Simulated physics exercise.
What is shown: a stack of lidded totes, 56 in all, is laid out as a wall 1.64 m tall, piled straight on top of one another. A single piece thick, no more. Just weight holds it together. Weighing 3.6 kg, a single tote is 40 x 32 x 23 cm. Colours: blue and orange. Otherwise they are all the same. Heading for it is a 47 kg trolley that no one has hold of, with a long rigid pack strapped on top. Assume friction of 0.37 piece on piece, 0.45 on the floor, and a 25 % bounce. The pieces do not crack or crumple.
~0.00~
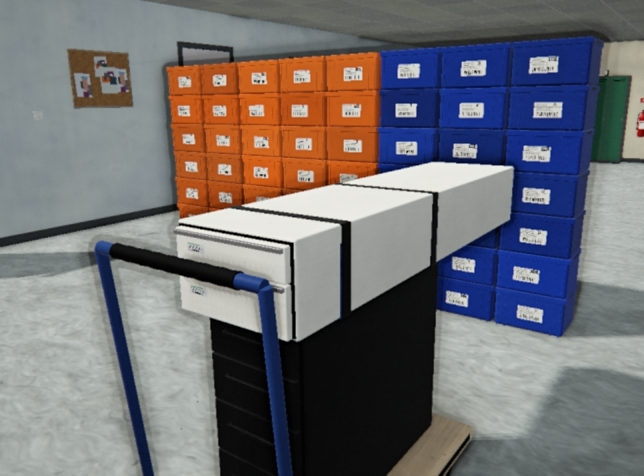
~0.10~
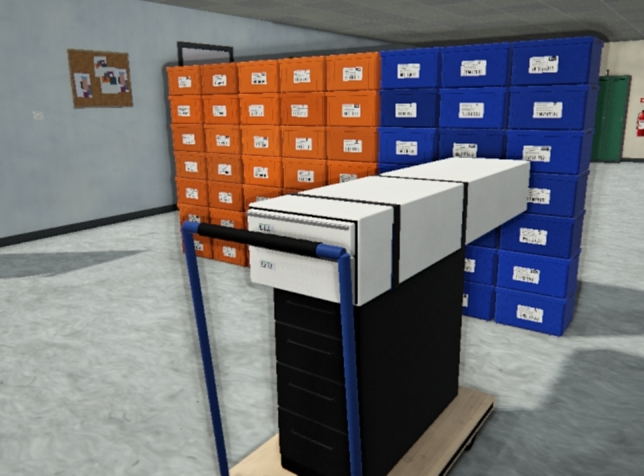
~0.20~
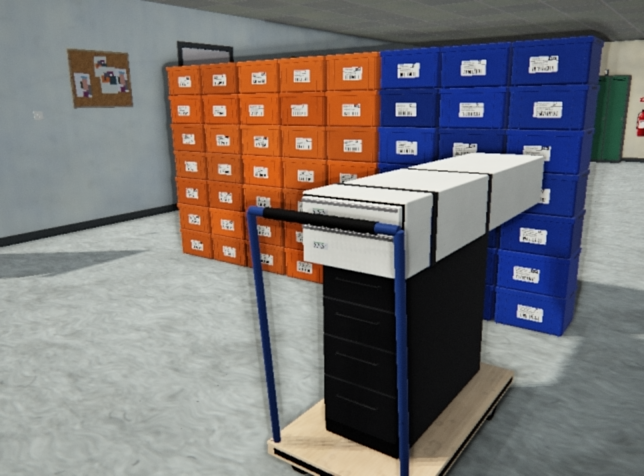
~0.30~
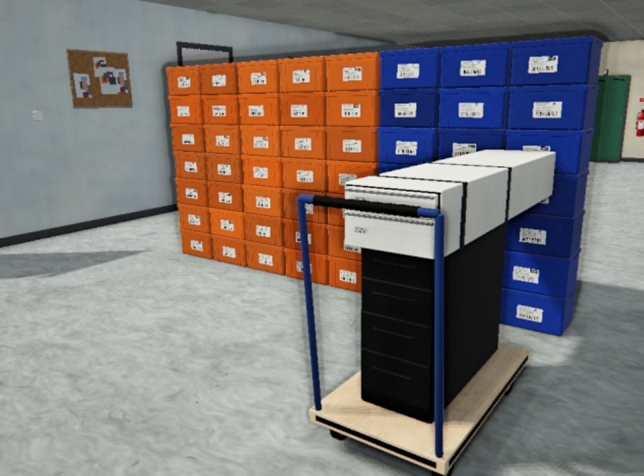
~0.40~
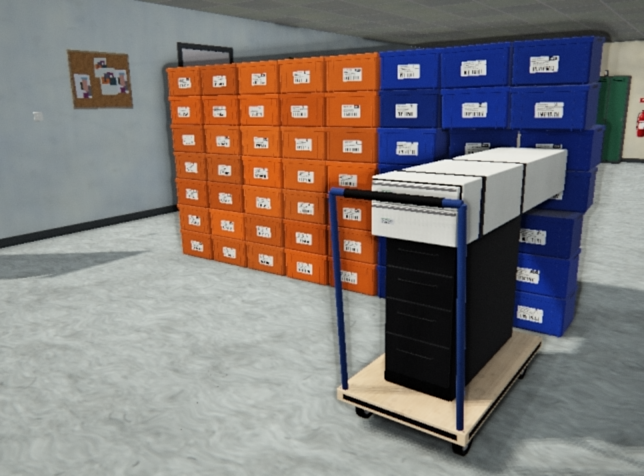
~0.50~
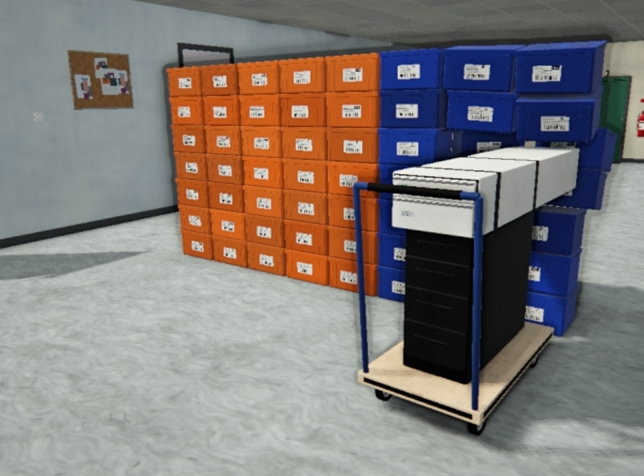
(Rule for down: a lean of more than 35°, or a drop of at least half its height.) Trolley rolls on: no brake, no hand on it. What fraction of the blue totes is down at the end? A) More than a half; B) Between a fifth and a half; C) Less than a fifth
(B) Between a fifth and a half.
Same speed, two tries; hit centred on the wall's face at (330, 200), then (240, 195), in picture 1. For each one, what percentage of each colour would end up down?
First try then second: Blue 0 and 0, orange 30 and 30 per cent.
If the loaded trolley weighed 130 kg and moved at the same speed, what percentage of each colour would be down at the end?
For blue it's 30, for orange it's 0 in a hundred.
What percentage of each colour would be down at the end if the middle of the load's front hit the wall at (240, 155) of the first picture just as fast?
Down at the end: Blue 0 percent, orange 20 percent.
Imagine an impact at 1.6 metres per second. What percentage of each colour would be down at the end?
You'd end up with blue at 50 per cent down and orange at 0 per cent.
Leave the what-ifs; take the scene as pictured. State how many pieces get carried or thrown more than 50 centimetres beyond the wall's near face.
Estimate: Close to 6 pieces.
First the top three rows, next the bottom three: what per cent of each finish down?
I'd put the top at 20 per cent and the bottom at 0 per cent.
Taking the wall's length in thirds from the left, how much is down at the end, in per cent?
Per cent - left 0, middle 0, right 30.
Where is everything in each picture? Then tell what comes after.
In the first picture (places mark the middle of the side facing us), load (509, 185) 79 cm short of the wall; top blue tote (408, 70); top orange tote (183, 81); nothing disturbed.
Load (526, 178) 54 cm short of the wall; top blue tote (408, 70), in the second picture.
Load (540, 171) 29 cm short of the wall; top blue tote (408, 69), in the third picture.
Load (552, 166) 39 mm short of the wall; top blue tote (408, 70), in the fourth picture.
Load (564, 163) 15 cm into the wall's line; top blue tote (408, 70); steepest lean 4°, the tote at (550, 63); 7 disturbed, none down, in the fifth picture.
Load (576, 161) 31 cm into the wall's line; top blue tote (408, 70); top orange tote (184, 82); steepest lean 16°, the tote at (553, 123); 9 disturbed, none down, in the sixth picture.
After 0.70 s, load 61 cm past the wall's line, still rolling; 2 of the 21 blue totes down (2 of 56 in all colours); top blue tote unmoved.
After 0.94 s, load 81 cm past the wall's line, still rolling; 7 of the 21 blue totes down (7 of 56 in all colours); top blue tote unmoved.
After 1.52 s, load 93 cm past the wall's line, still rolling; 7 of the 21 blue totes down (7 of 56 in all colours); top blue tote unmoved.
At rest (2.4 s), load 93 cm past the wall's line, stopped; 7 of the 21 blue totes down (7 of 56 in all colours); top blue tote unmoved; top orange tote unmoved. That is 33 per cent. As the last picture would show them, middles, top blue tote near (418, 72), top orange tote near (198, 83).
